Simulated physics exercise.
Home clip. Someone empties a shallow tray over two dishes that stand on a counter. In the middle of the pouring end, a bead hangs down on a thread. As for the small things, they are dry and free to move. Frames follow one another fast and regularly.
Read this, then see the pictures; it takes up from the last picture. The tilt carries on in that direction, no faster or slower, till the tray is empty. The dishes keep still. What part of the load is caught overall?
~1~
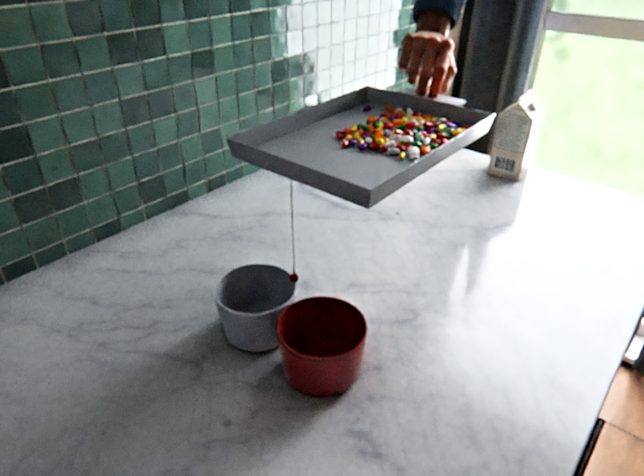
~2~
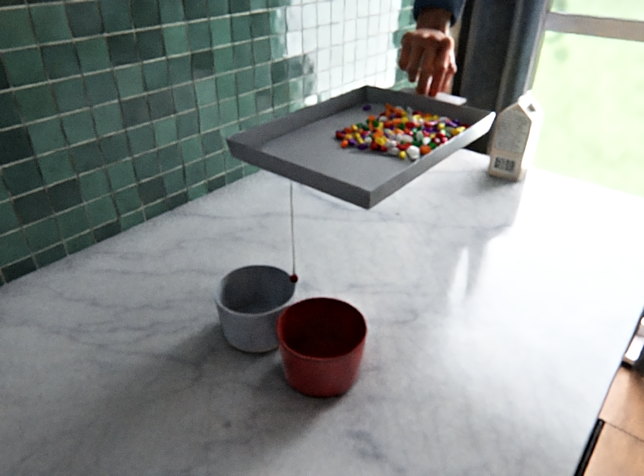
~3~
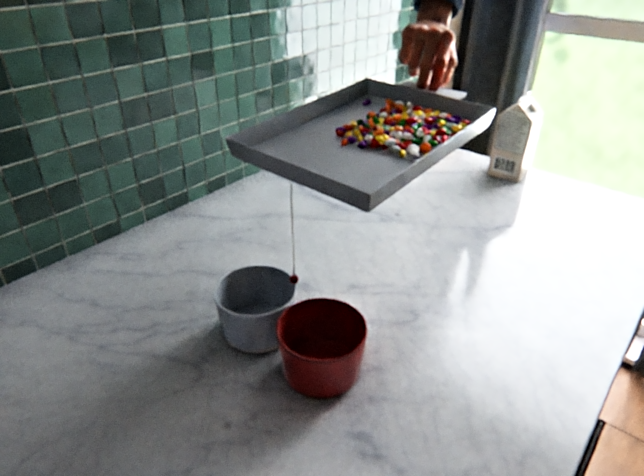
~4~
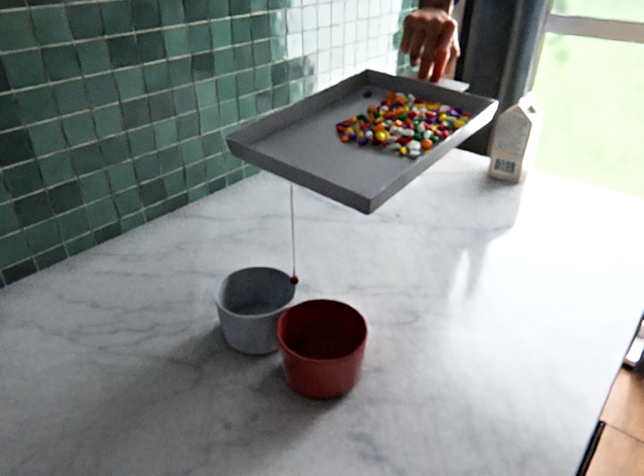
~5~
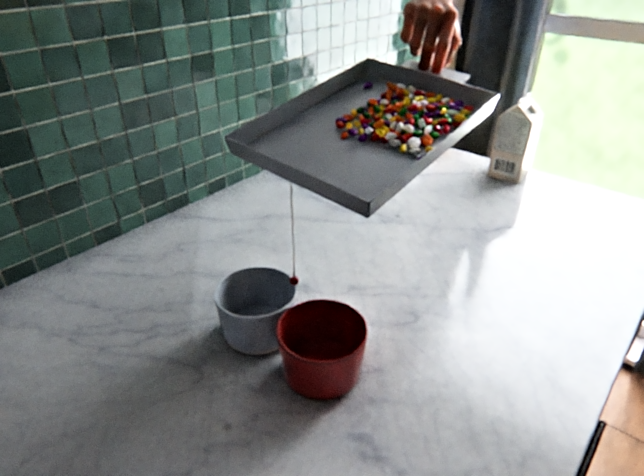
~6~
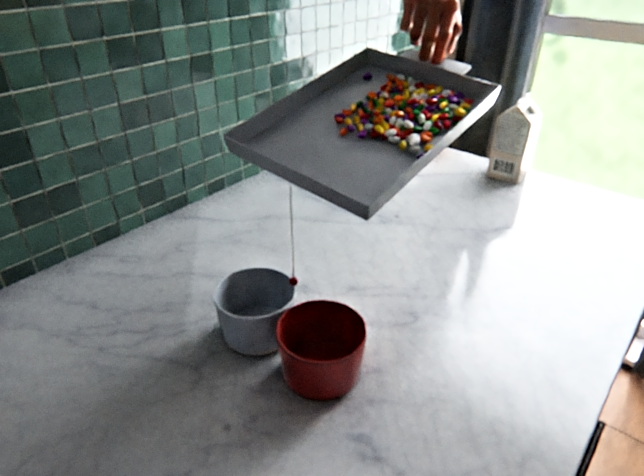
The dishes save the greater portion.
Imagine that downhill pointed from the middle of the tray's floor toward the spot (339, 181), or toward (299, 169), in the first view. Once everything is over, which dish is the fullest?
Note: Place 1, the dish at the right; place 2, the dish at the left.
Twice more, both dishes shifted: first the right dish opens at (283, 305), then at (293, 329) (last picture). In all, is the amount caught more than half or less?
Try 1: Not up to half; try 2: Not up to half.
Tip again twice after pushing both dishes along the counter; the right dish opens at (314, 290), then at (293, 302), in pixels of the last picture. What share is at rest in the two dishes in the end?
About 0% on the first try and 10% on the second.
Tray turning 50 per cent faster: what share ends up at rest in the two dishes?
Estimate: Around 60%.
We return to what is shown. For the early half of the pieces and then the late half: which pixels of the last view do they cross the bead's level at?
First close to (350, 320), next close to (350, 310).
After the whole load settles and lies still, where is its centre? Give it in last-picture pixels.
Close to (332, 369) in the last picture.
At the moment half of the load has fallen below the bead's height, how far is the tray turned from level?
Roughly 100 degrees at that moment.
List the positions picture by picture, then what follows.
The first picture shows corners of the pouring end at (231, 137) and (370, 187), level; middle of the load at (407, 132), jelly beans; left dish at (227, 324); right dish at (292, 368); bead on its thread at (294, 278).
The second picture shows corners of the pouring end at (230, 138) and (369, 188), level; middle of the load at (407, 132).
The third picture shows corners of the pouring end at (230, 137) and (369, 191), tipped barely, lowest at the right corner; middle of the load at (408, 128).
The fourth picture shows corners of the pouring end at (230, 137) and (369, 195), tipped a little, lowest at the right corner; middle of the load at (409, 123).
The fifth picture shows corners of the pouring end at (229, 136) and (369, 198), tipped a little, lowest at the right corner; middle of the load at (409, 117).
The sixth picture shows corners of the pouring end at (227, 135) and (368, 202), tipped a little, lowest at the right corner; middle of the load at (409, 111); left dish at (227, 328); right dish at (292, 372).
Soon after the last picture, tray tipped steeply; nearly all on the tray; a stray few in the right dish; a stray few in the air.
A little later, tray tipped right over; about a third on the tray; about a third in the right dish; a small part outside both; about a quarter in the air.
Later still, tray tipped past a quarter turn; most in the right dish; about a quarter outside both.
At rest, tray tipped past a quarter turn; most in the right dish; none in the left dish; about a quarter outside both.
